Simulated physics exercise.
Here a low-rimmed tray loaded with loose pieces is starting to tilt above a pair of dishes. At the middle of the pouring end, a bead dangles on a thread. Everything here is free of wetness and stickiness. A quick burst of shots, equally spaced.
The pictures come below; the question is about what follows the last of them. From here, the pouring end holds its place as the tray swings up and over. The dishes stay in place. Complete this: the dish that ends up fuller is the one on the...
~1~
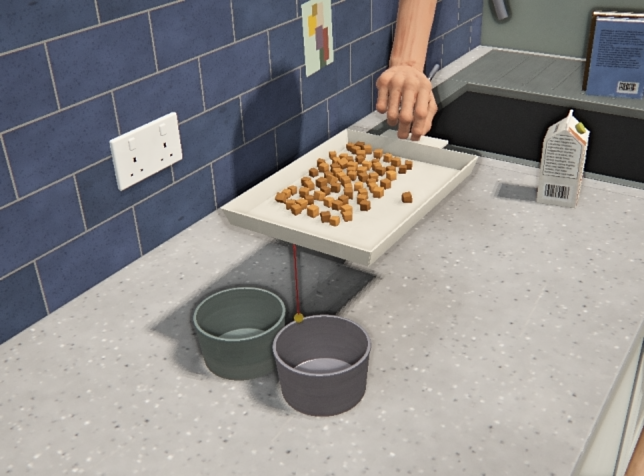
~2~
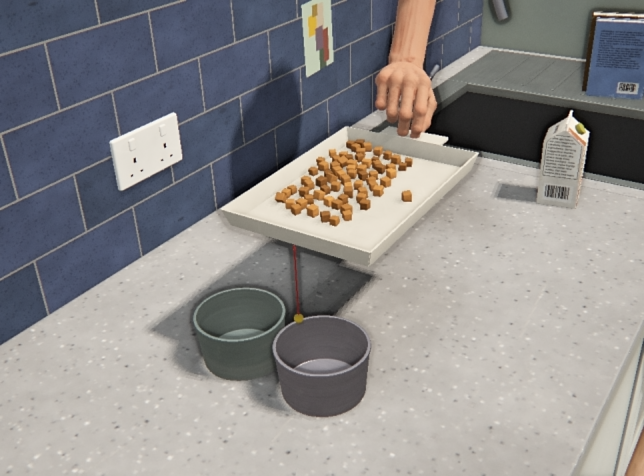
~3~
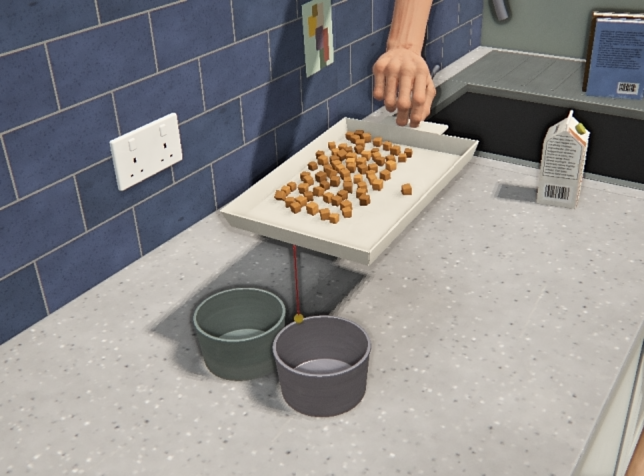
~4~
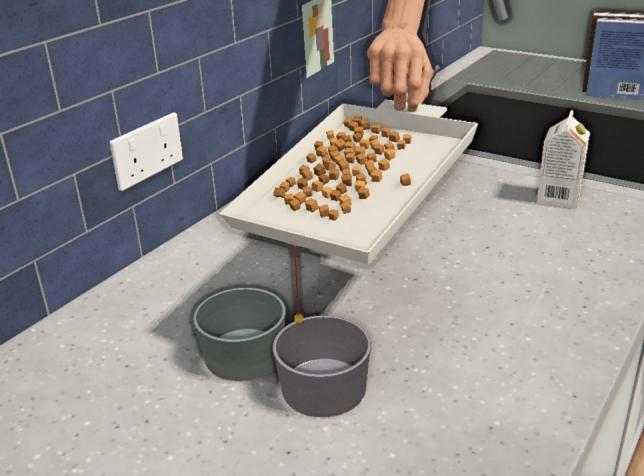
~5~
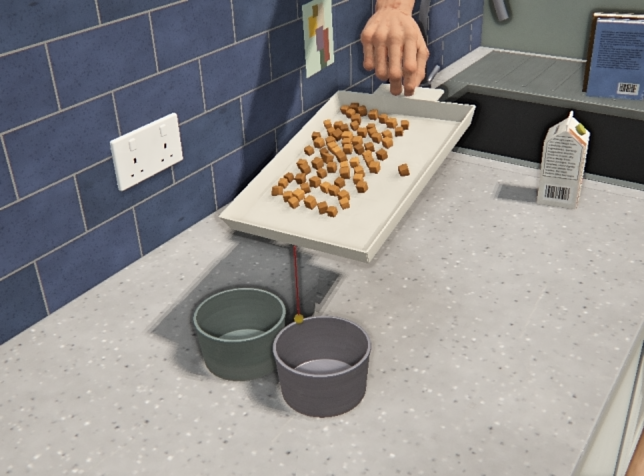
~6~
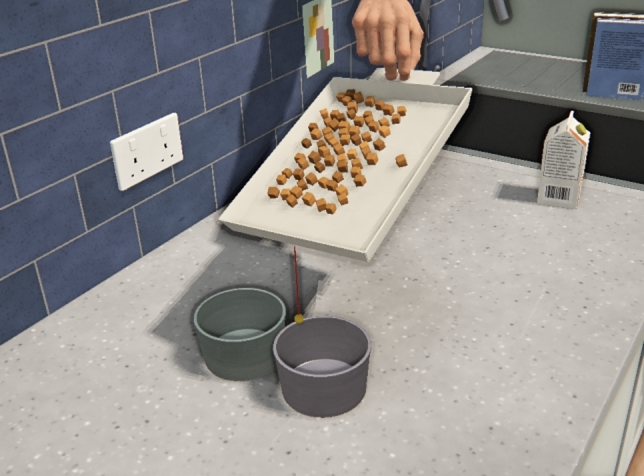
Left.
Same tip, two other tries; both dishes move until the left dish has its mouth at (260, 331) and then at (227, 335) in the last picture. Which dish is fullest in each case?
First try: The leftmost dish. Second try: The leftmost dish.
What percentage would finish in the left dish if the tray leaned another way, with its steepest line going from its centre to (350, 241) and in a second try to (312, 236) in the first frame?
0 per cent, then 10 per cent.
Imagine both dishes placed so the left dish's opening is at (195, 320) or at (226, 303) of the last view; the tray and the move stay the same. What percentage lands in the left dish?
In turn 60 and 40 in a hundred.
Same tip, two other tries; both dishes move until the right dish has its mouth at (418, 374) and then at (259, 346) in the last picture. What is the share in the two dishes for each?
First case around 0 %, second case around 80 %.
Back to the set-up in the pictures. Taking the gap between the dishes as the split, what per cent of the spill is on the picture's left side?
Close to 90 %.
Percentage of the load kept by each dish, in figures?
Left dish: 50 per cent; right dish: 10 per cent.
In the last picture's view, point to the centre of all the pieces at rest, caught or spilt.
Roughly at (239, 363).
Soon after the last picture, tray tipped steeply; most on the tray; a small part in the air.
A little later, tray tipped past a quarter turn; about two thirds on the tray; a small part in the right dish; a stray few in the left dish; a small part outside both; a small part in the air.
Later still, tray tipped past a quarter turn; a small part in the right dish; about half in the left dish; about a third outside both.
At rest, tray tipped past a quarter turn; a small part in the right dish; about half in the left dish; about a third outside both.
